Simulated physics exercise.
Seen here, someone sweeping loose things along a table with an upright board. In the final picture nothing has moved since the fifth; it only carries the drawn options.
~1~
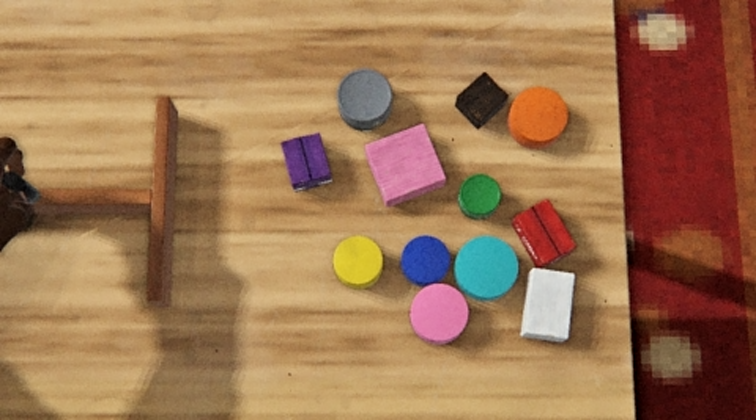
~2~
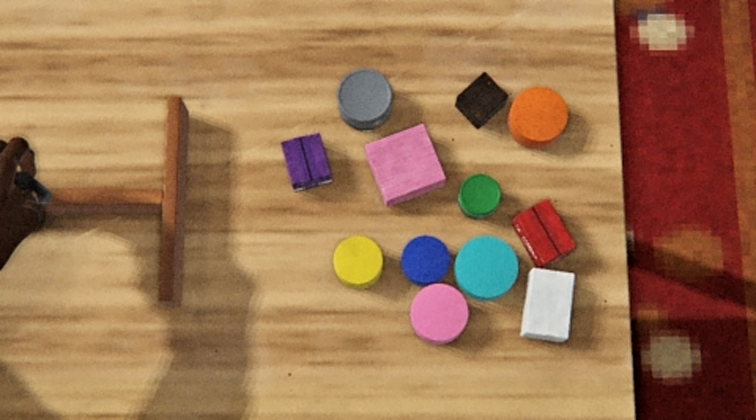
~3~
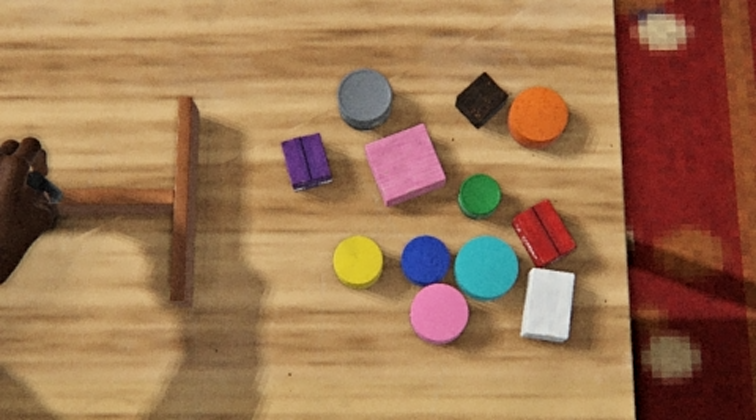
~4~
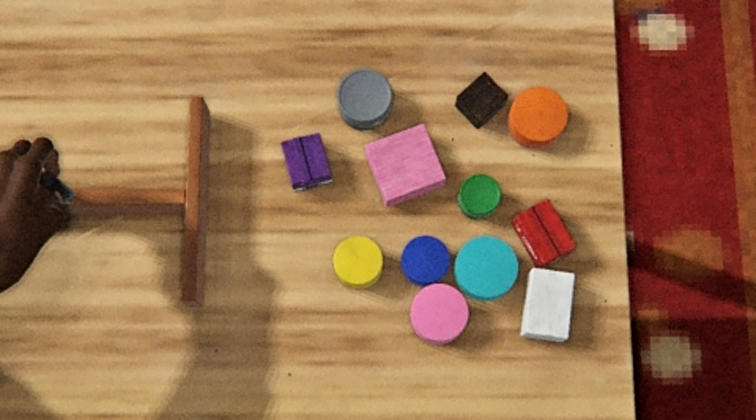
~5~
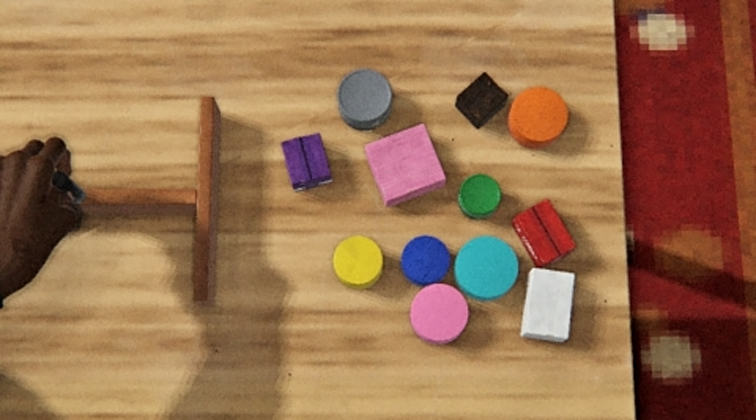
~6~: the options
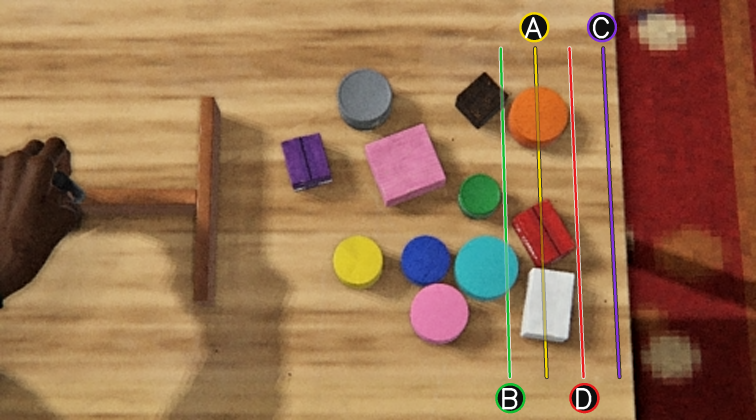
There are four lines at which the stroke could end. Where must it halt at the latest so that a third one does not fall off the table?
No third one falls up to A.
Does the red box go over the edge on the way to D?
By then, yes.
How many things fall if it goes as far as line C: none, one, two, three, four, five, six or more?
By then, six or more.
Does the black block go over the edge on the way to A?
No.
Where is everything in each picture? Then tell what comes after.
The first frame shows purple box (306, 162); red box (544, 235); blue pot (425, 261).
The second frame shows board (170, 196); grey tub (364, 101).
The third frame shows board (181, 196); green tub (479, 197).
The fourth frame shows board (193, 196); orange pot (537, 119).
The fifth frame shows board (204, 196); yellow tin (358, 263); black block (481, 101); white block (548, 305).
On the marked copy, A at (541, 207); B at (505, 207); C at (611, 207); D at (576, 207).
Taking A. A third of the way, board (326, 196); pink block (414, 168); purple box (356, 163).
Two thirds of the way, board (446, 196); green tub (576, 184); red box (575, 237).
When it is over, board (541, 196); green tub over the edge; red box over the edge; two fallen.
As for the rest, B is within the limit but short; C drops eight; D drops four.
